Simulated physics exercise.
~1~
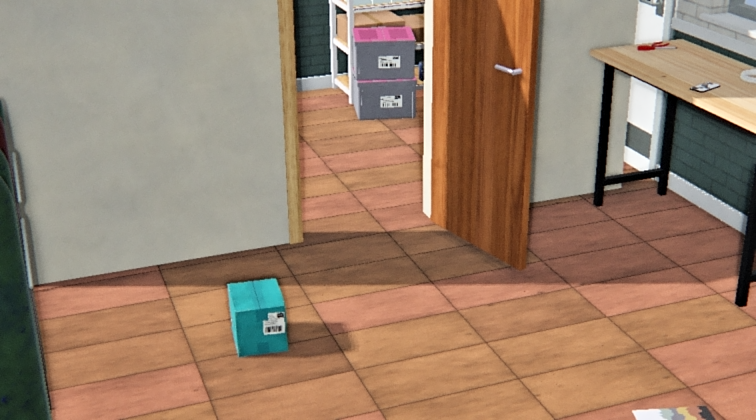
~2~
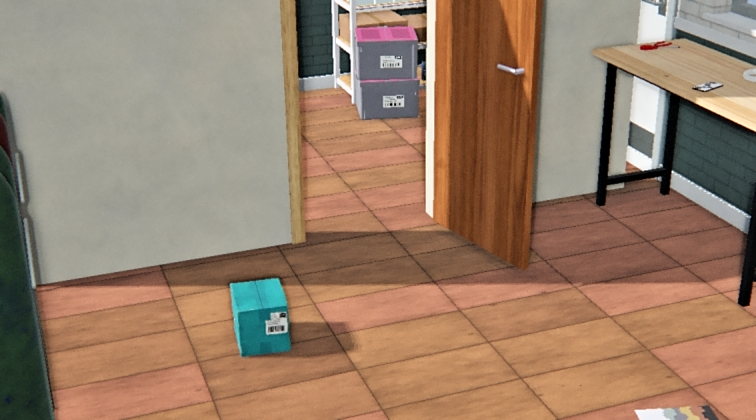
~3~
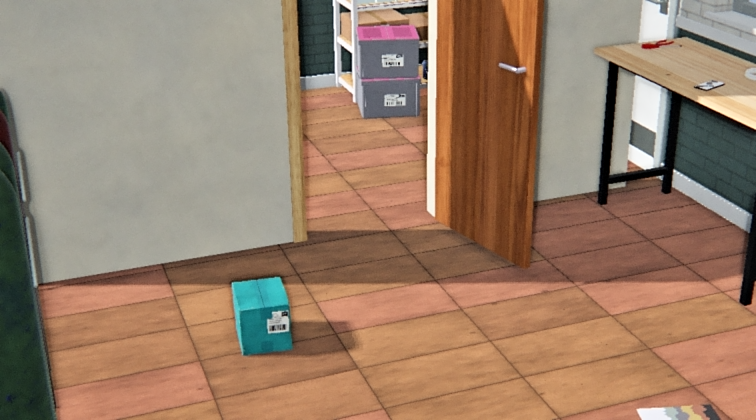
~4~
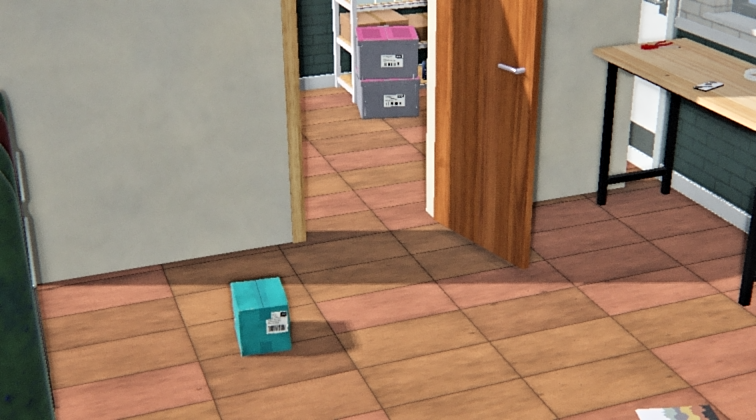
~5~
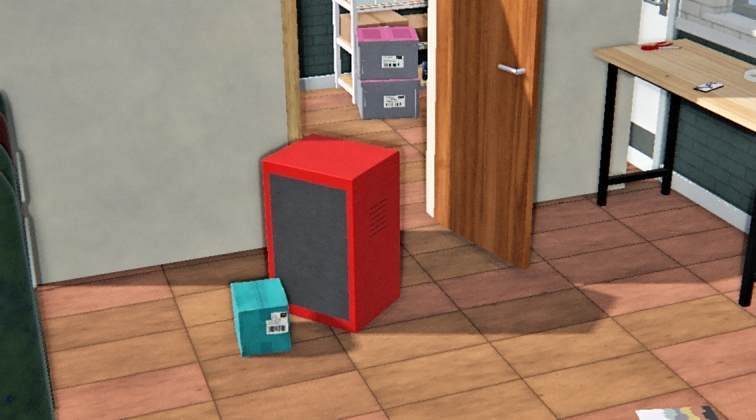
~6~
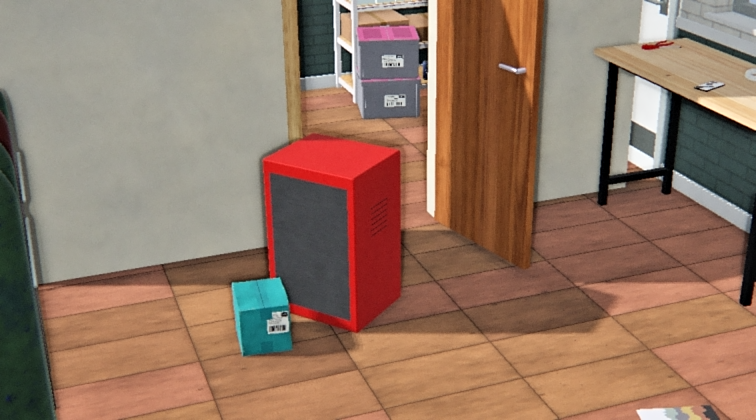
A red appliance appears in front of the wide open door, behind the still turquoise parcel.
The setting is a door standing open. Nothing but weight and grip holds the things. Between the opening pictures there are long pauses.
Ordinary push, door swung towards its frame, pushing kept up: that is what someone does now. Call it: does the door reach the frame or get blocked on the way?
It reaches the frame.
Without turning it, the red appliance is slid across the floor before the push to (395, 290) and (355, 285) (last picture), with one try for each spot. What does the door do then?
Held up partway; Held up partway.
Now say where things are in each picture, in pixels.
Door wide open and still; turquoise parcel (258, 317), in the first picture.
Door wide open and still; turquoise parcel (260, 317), in the second picture.
Door wide open and still; turquoise parcel (262, 316), in the third picture.
Door wide open and still; turquoise parcel (261, 316), in the fourth picture.
Door wide open and still; turquoise parcel (261, 317), in the fifth picture.
Door wide open and still; red appliance (335, 231); turquoise parcel (262, 316), in the sixth picture.
Then, 0.80 s after the last picture, open by 86°.
Then, 1.50 s after the last picture, open by 61°.
Then, 2.20 s after the last picture, open by 36°.
Then, 2.80 s after the last picture, open by 14°.
At rest, open by 0°; both in place. Seen from the same camera at the end, red appliance near (335, 231).
